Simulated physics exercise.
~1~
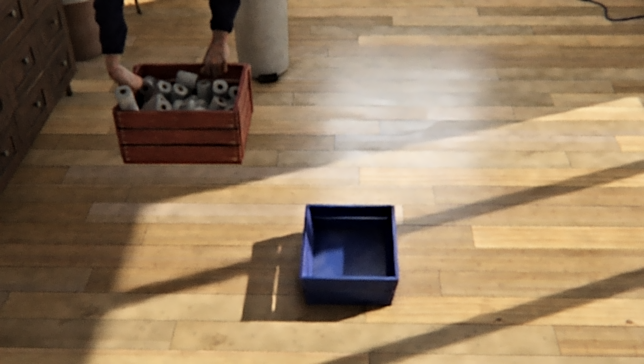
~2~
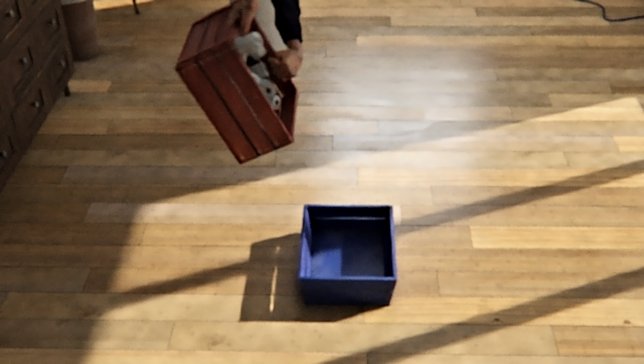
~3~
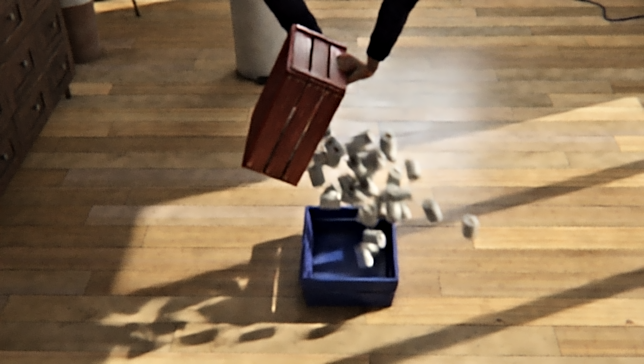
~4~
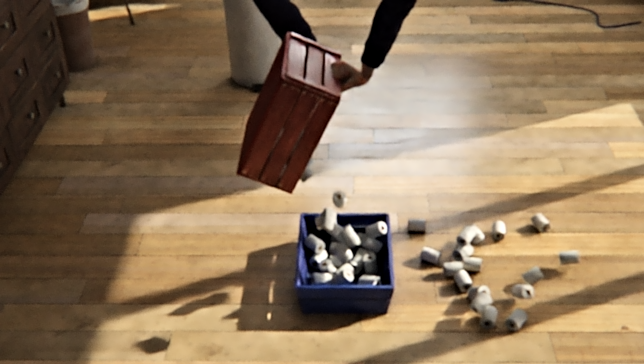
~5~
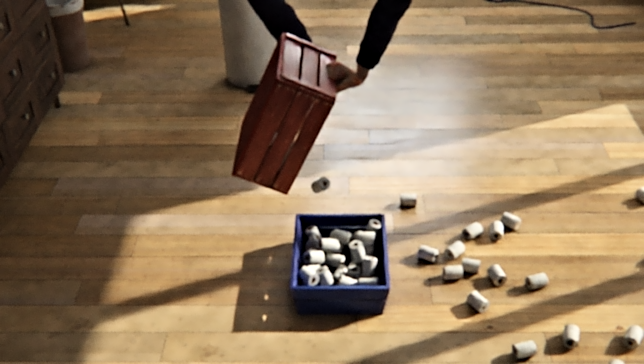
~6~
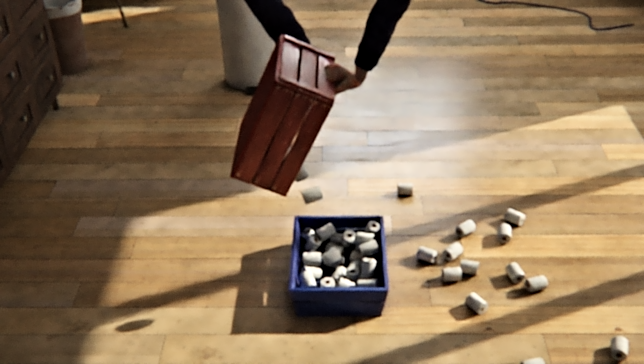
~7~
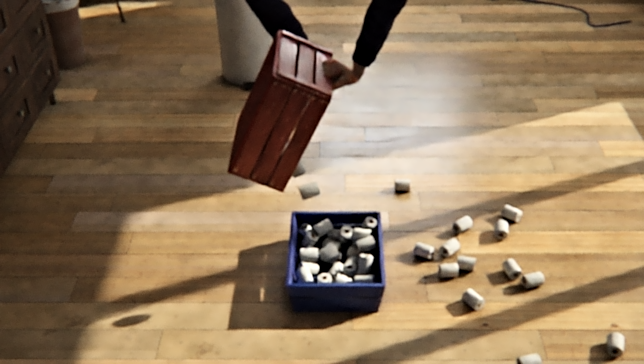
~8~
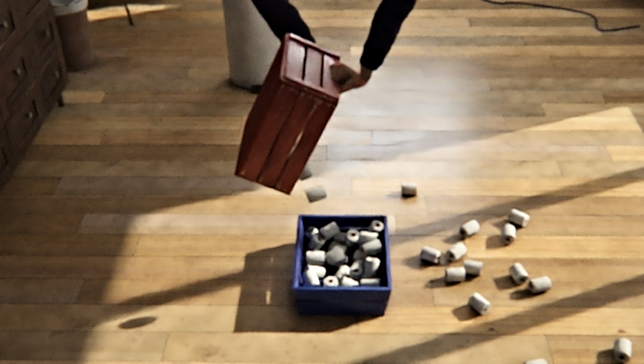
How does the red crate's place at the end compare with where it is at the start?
At the end the red crate is farther to the right, held tipped above the blue box, whereas it starts nearer the left side. Its height in the view is about the same.
